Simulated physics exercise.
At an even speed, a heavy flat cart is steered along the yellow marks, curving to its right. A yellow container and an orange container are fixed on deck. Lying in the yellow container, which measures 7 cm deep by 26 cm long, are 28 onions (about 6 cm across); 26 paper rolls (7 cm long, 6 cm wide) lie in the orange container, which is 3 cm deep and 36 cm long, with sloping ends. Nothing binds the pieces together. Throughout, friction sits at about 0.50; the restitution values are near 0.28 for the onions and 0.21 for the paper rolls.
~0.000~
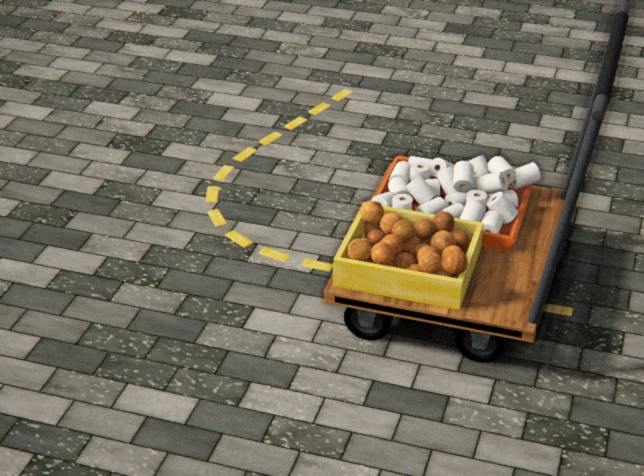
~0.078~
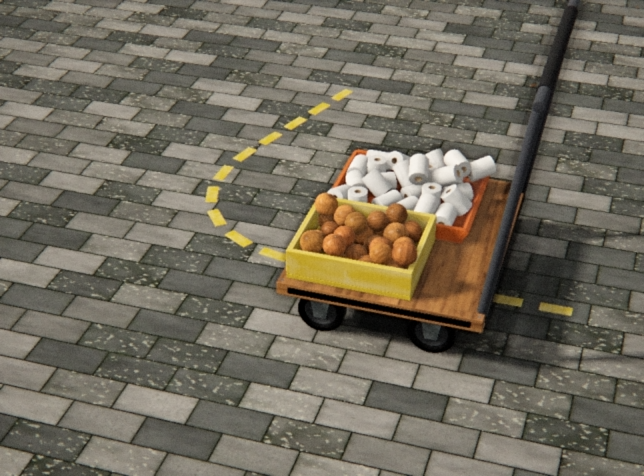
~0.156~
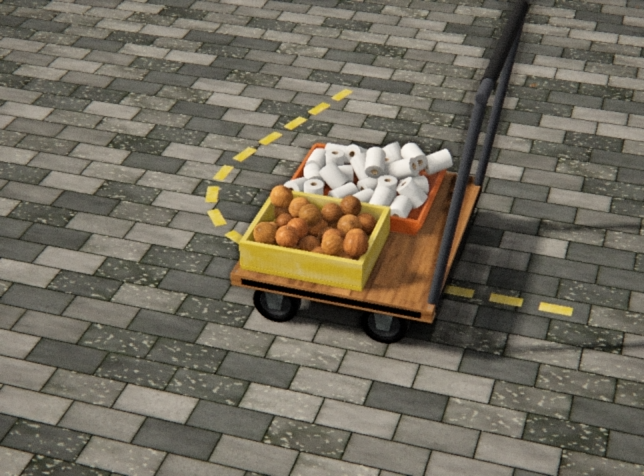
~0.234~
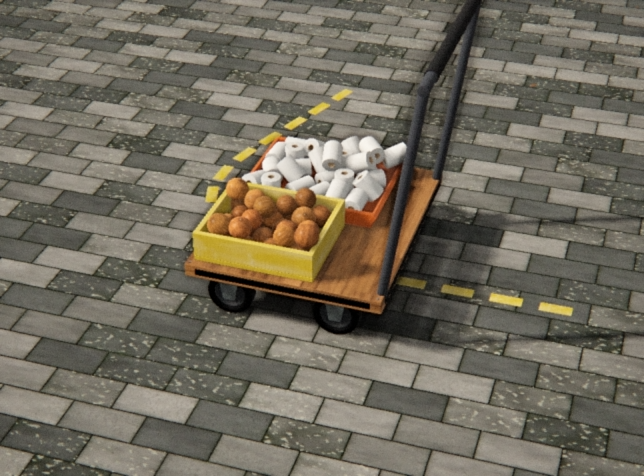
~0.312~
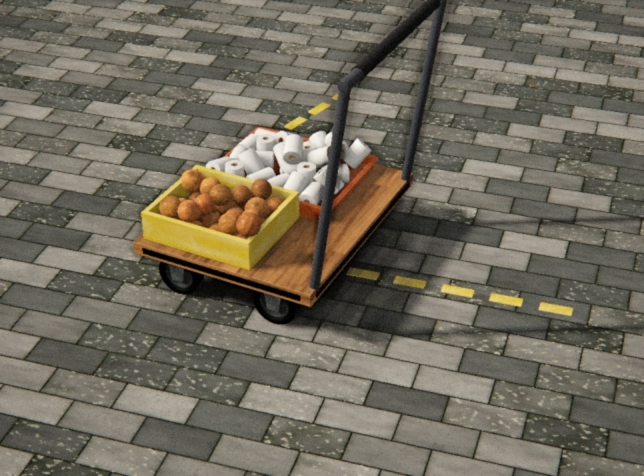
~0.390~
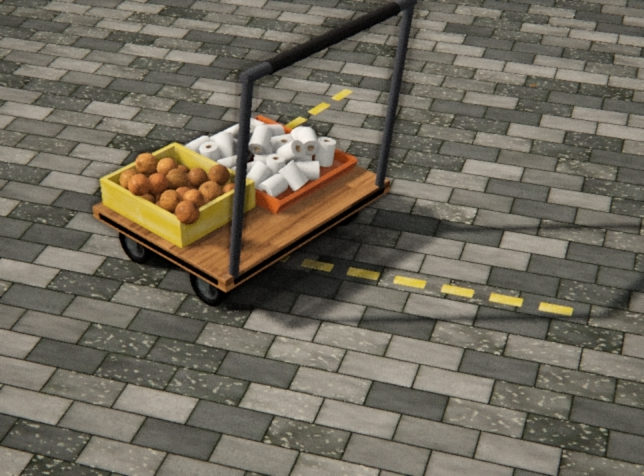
Flatbed cart carrying a yellow box of round brown produce and an orange box of white rolls rolling left, then curving away.
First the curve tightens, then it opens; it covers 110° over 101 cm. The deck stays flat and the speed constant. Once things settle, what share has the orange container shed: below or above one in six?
It loses a smaller share than a sixth.
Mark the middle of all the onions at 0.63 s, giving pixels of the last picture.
Roughly at (154, 103).
After 0.51 s, yellow container 26 in, 2 out and orange container 26 in, 0 out.
After 0.63 s, yellow container 23 in, 5 out and orange container 26 in, 0 out.
After 0.81 s, yellow container 21 in, 7 out and orange container 25 in, 1 out.
When it is over (at 1.27 s), yellow container 21 in, 7 out and orange container 25 in, 1 out. Asked share, 1 of 26, 4 per cent.
